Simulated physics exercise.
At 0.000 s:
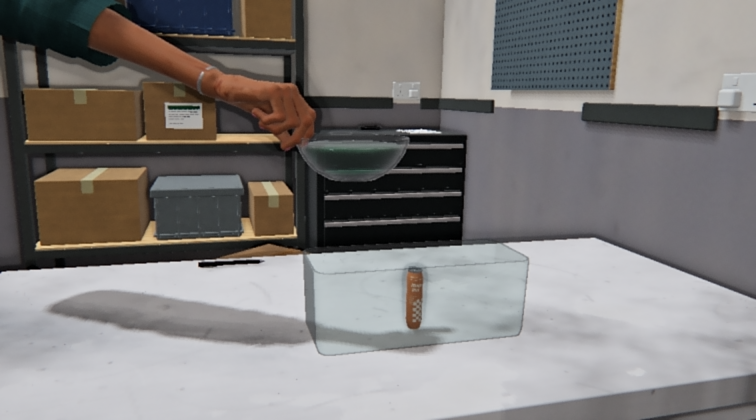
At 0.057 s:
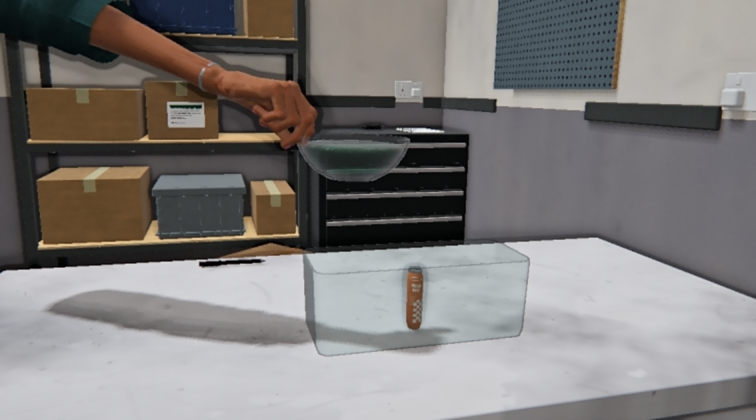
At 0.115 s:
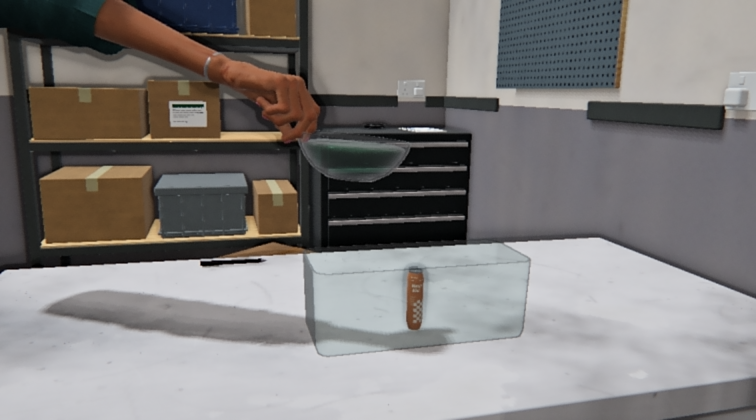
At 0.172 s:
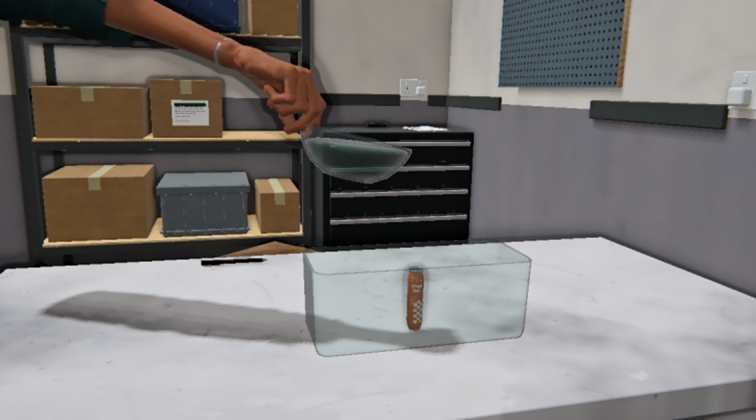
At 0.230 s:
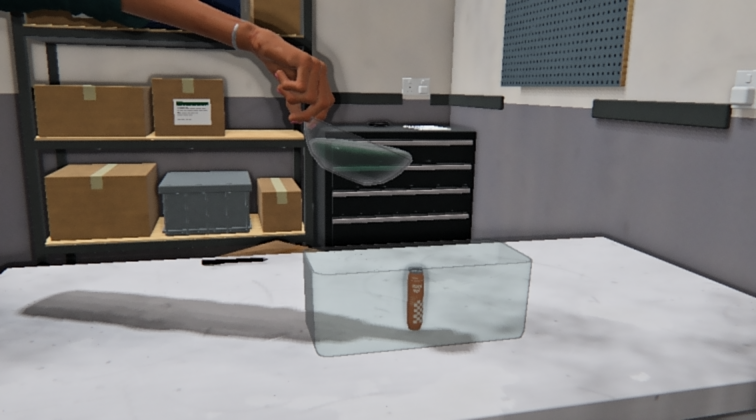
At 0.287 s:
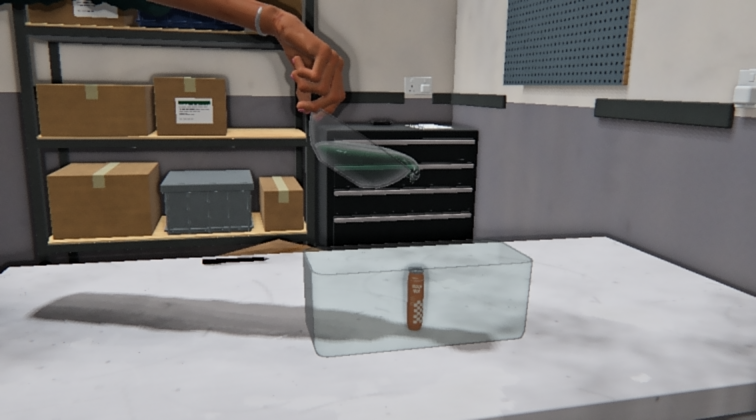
The clip opens with a hand holding a clear bowl of dark greenish water nearly level above the left part of a clear long basin, where a small brown cylinder stands. The hand rises as the bowl tilts smoothly rightward, slowly then faster, and water slides to the right rim and starts over it.
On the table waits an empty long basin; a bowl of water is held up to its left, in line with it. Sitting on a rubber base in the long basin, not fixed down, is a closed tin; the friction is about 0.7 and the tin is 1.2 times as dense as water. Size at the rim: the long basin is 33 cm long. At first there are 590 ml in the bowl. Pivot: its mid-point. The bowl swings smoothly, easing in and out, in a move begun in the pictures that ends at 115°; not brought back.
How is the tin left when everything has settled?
The tin is still standing.
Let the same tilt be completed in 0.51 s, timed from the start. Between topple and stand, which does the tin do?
Result: Tin upright.
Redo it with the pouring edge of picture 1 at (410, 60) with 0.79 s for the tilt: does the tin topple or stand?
Then it falls.
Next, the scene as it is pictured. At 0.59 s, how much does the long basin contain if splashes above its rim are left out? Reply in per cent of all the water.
Around 76 percent.
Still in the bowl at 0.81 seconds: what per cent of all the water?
0 per cent or thereabouts.
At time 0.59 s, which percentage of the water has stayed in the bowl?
Close to 1 percent of the liquid remains at that time.
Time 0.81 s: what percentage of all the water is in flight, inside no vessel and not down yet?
Around 2 percent of it is airborne.
After 0.59 s the tilt is 97° and 1 per cent is still to pour; the tin stands where it began.
After 0.81 s the tilt is 115° and 0 per cent is still to pour; the tin stands where it began.
After 1.04 s the tilt is 115° and 0 per cent is still to pour; the tin stands where it began.
After 1.29 s the tilt is 115° and 0 per cent is still to pour; the tin stands where it began.
In the end the tin stands where it began.
